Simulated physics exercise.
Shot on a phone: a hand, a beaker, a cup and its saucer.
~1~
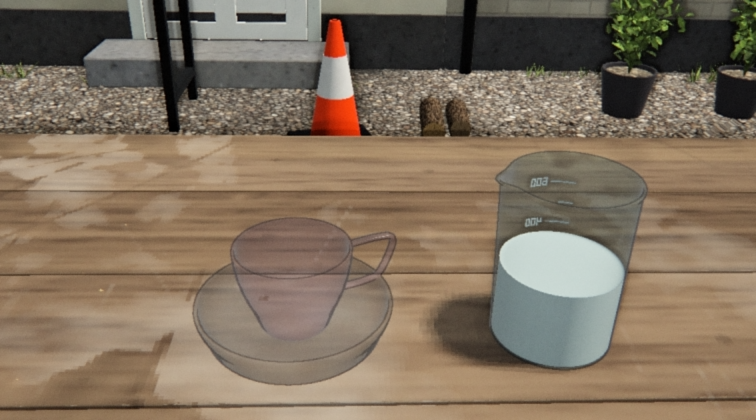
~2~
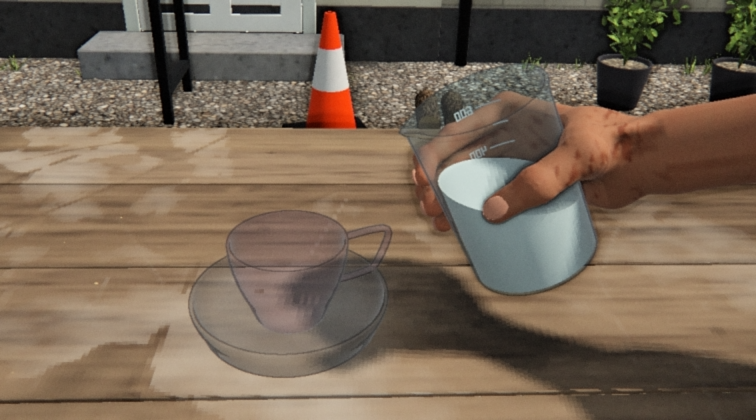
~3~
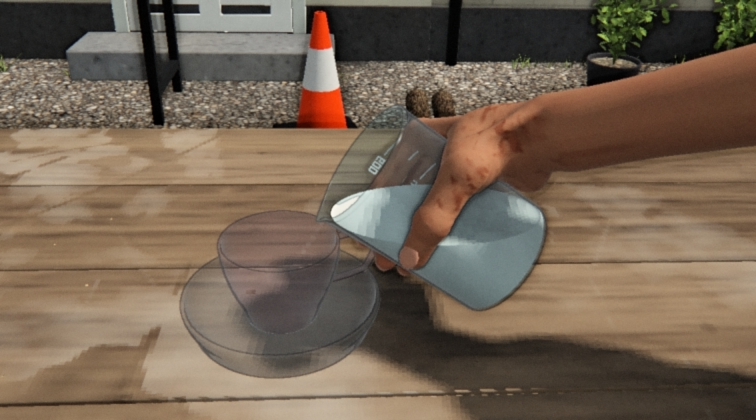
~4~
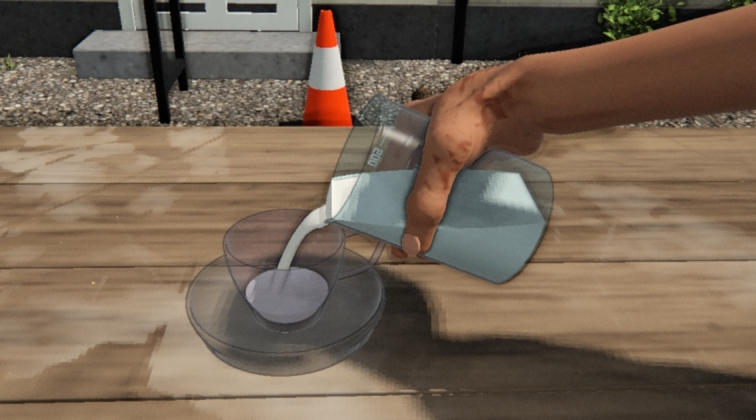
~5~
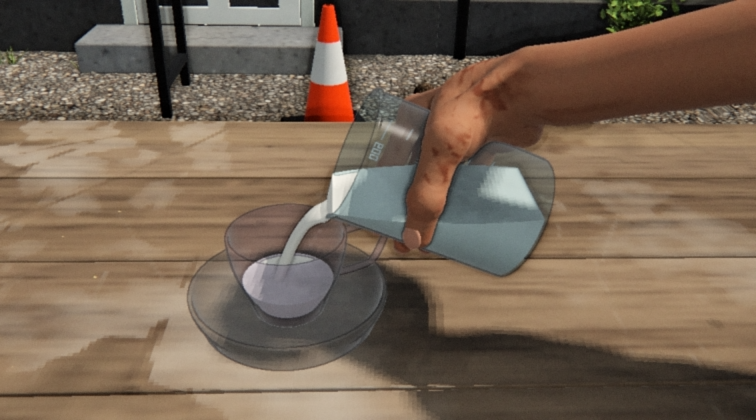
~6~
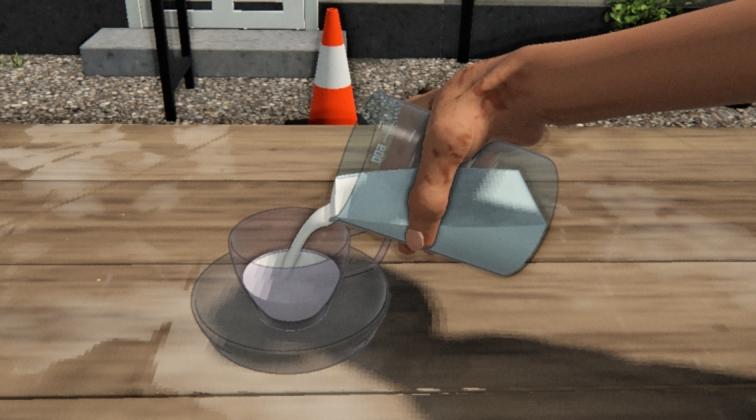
A clear beaker of milky white liquid stands at the right of a weathered wooden table outdoors, seen from slightly above, with gravel, potted plants and an orange-and-white cone behind. At left sits an empty, faintly pink transparent cup on a clear saucer. A hand from the right lifts the beaker, tilts it leftward and pours a white stream into the cup, its level rising, as the camera shifts slightly.
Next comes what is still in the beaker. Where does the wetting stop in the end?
It stops at the saucer.
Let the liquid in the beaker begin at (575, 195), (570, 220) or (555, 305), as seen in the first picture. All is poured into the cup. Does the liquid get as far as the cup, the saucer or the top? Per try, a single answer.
In that order: On to the top, floods the top, cup only.
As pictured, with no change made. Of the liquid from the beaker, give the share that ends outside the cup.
Near 35 per cent.
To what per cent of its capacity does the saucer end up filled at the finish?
My estimate is near 50 per cent.
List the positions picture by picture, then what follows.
In the first frame, both stand on the top; beaker (561, 257) about half full; cup (293, 280) empty; saucer (288, 368) dry.
In the second frame, the hand lifts the beaker; beaker (506, 180) tipped 25° with all of its load; cup (289, 273) empty.
In the third frame, the beaker is brought over; beaker (433, 210) tipped 55° with all of its load; cup (281, 273) empty.
In the fourth frame, a stream runs into the cup; beaker (436, 191) tipped 65° with nearly all of its load; cup about a quarter full, surface at (287, 291).
In the fifth frame, a stream runs into the cup; beaker (436, 185) tipped 65° with nearly all of its load; cup (288, 266) about a third full.
In the sixth frame, a stream runs into the cup; beaker (438, 186) tipped 70° with about three quarters of its load; cup about a third full, surface at (292, 276); saucer (286, 357) dry.
Soon after, the cup is nearly full; the saucer is dry.
Later, the cup is full to the brim; the saucer is wet, with room to spare.
In the end, the cup is full to the brim; the saucer is wet, with room to spare.
